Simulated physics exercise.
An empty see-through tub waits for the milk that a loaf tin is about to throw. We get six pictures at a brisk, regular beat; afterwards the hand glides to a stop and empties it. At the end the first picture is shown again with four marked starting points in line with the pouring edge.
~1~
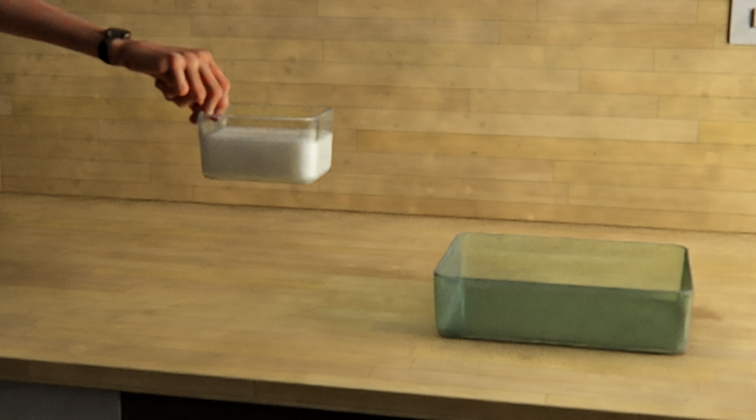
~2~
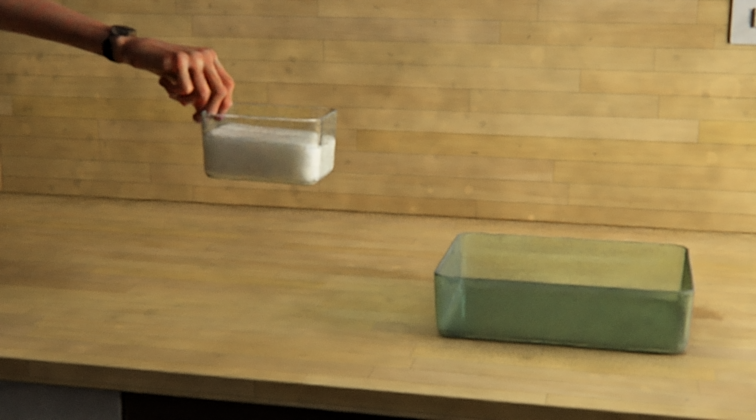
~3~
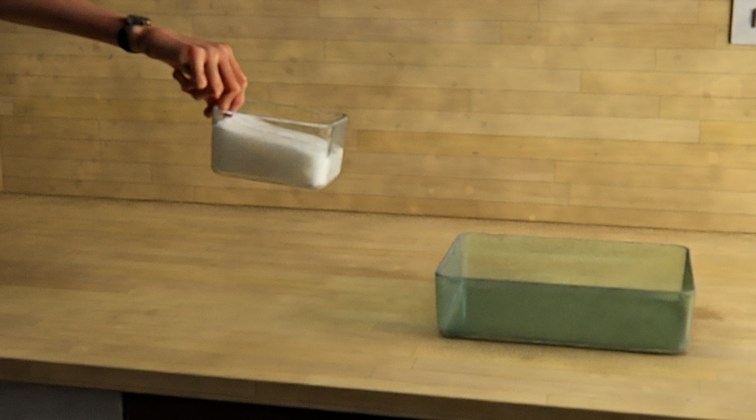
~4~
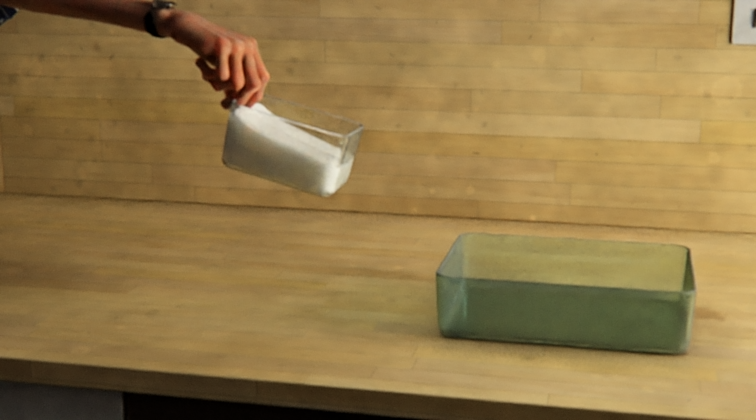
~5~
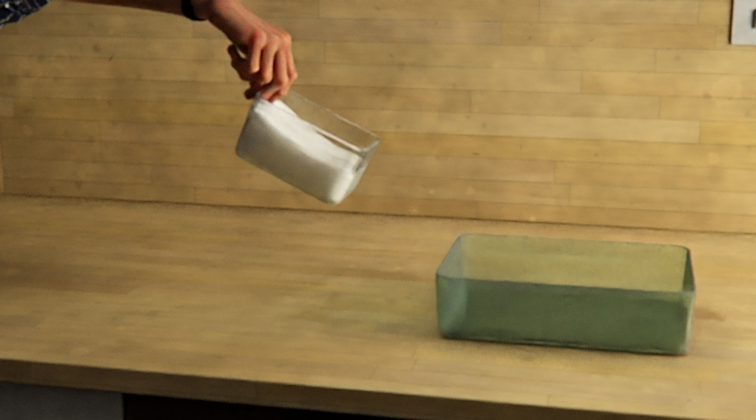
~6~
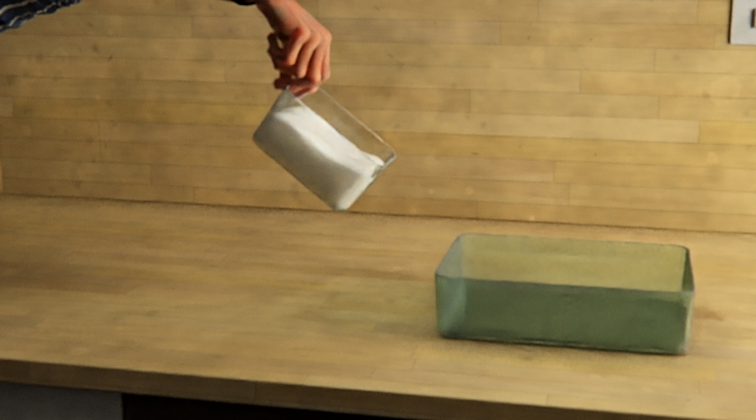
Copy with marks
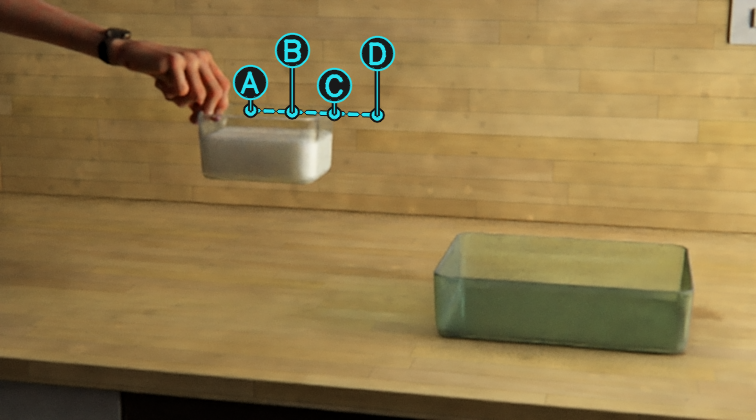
A hand holding a clear container of white milk moves right and tilts it steadily, an empty see-through tub resting on the counter.
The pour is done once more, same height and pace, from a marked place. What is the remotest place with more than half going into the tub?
B will do.
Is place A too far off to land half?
Yes.
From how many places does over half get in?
Three of the four.
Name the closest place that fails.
That is place A.
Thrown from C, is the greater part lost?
No, that is safe.
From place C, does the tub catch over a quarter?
Yes, it does.
On the marked copy, A at (250, 110); B at (292, 112); C at (334, 113); D at (377, 115).
Choosing A, about 19 % lands in the tub, 75 % falls short and 6 % goes beside or beyond.
Choosing B, about 70 % lands in the tub, 22 % falls short and 8 % goes beside or beyond.
Choosing C, about 81 % lands in the tub, 5 % falls short and 14 % goes beside or beyond.
Choosing D, about 71 % lands in the tub, 2 % falls short and 27 % goes beside or beyond.
